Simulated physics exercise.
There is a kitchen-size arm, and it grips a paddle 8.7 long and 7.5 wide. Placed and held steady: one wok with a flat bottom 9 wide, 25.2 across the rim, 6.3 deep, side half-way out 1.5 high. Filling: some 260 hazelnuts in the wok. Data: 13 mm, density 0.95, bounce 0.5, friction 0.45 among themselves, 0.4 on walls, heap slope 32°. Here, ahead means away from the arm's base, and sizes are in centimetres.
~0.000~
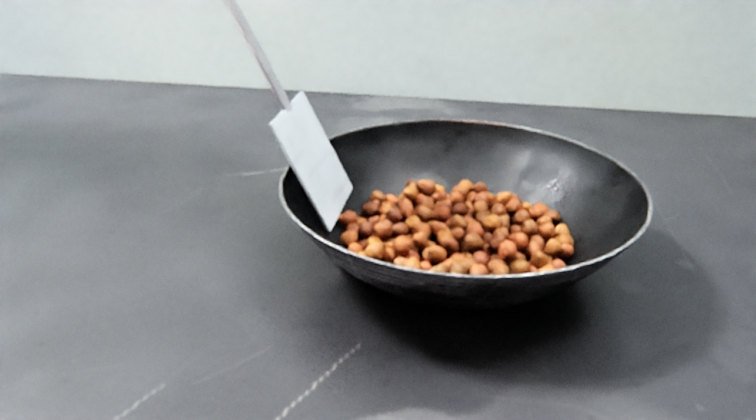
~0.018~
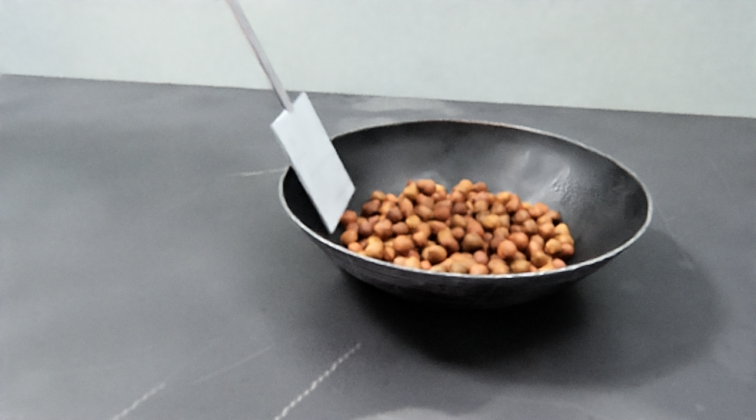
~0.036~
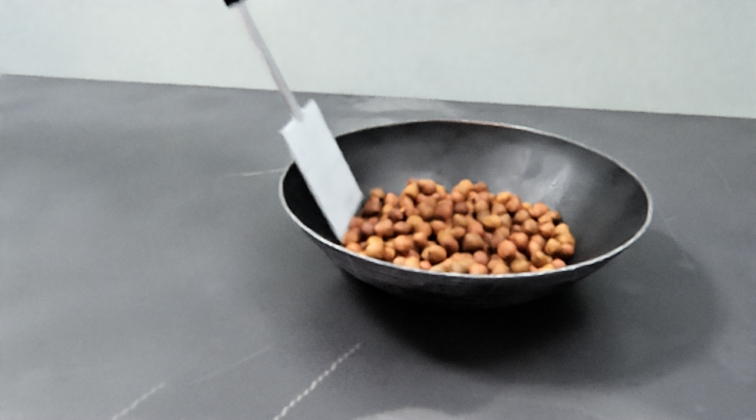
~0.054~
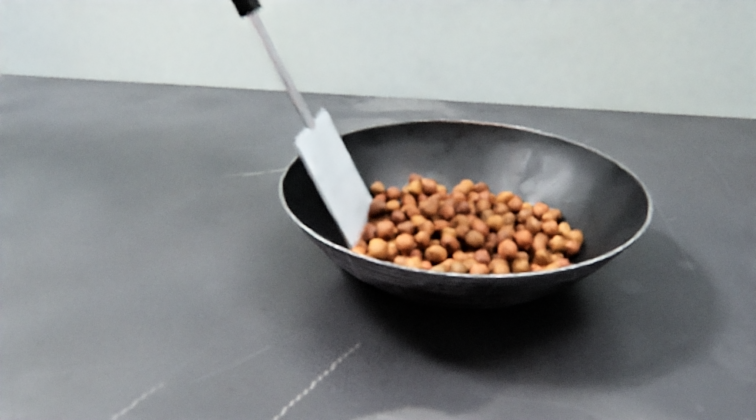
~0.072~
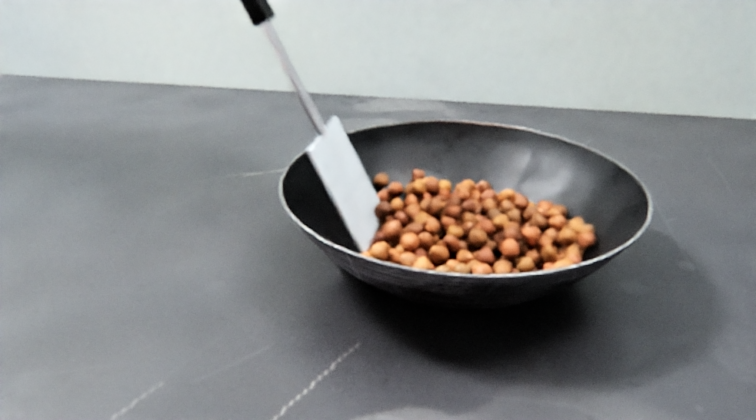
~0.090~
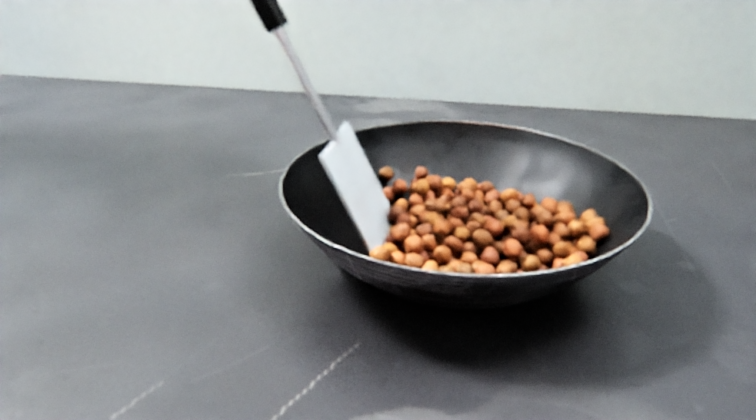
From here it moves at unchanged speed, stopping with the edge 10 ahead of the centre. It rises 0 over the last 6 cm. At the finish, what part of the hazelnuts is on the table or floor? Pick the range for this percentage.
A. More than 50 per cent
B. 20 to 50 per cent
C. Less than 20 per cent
(B) 20 to 50 per cent.
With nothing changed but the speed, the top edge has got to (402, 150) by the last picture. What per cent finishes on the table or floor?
Expect about 55 per cent there.
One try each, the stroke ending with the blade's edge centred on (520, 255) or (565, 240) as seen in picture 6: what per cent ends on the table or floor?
The two tries give near 0 and near 10 in a hundred.
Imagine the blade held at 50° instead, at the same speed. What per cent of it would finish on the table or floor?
Some 30 in a hundred.
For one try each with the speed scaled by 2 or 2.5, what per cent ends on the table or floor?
Estimates in order: 55 per cent, 55 per cent.
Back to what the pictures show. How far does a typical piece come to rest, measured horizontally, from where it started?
The figure is about 7 cm.
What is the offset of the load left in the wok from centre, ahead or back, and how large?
3.0 cm ahead.
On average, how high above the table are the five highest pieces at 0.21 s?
Height: Some 6 cm.
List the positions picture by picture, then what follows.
The first picture shows paddle top edge at (287, 107), sloping 64°; upper third of the load around (458, 230), from x 345 to 565, top at y 185; 259 in the wok.
The second picture shows paddle top edge at (289, 108), sloping 64°; upper third of the load around (458, 230), from x 345 to 565, top at y 185.
The third picture shows paddle top edge at (298, 116), sloping 64°; upper third of the load around (458, 229), from x 350 to 565, top at y 185.
The fourth picture shows paddle top edge at (310, 125), sloping 64°; upper third of the load around (463, 229), from x 360 to 570, top at y 180.
The fifth picture shows paddle top edge at (322, 132), sloping 64°; upper third of the load around (474, 228), from x 360 to 585, top at y 175.
The sixth picture shows paddle top edge at (335, 138), sloping 64°; upper third of the load around (493, 228), from x 365 to 600, top at y 175; 259 in the wok.
After 0.21 s, sloping 64°, highest piece 6 above the table; 259 in the wok.
After 0.32 s, sloping 64°, highest piece 8 above the table; 258 in the wok, 1 on the blade or in flight.
After 0.58 s, sloping 64°, highest piece 7 above the table; 167 in the wok, 87 on the table or floor, 5 on the blade or in flight.
After 1.63 s, sloping 64°, highest piece 7 above the table; 167 in the wok, 92 on the table or floor.
At rest, 167 in the wok, 92 on the table or floor. That is 36 % on the table or floor.
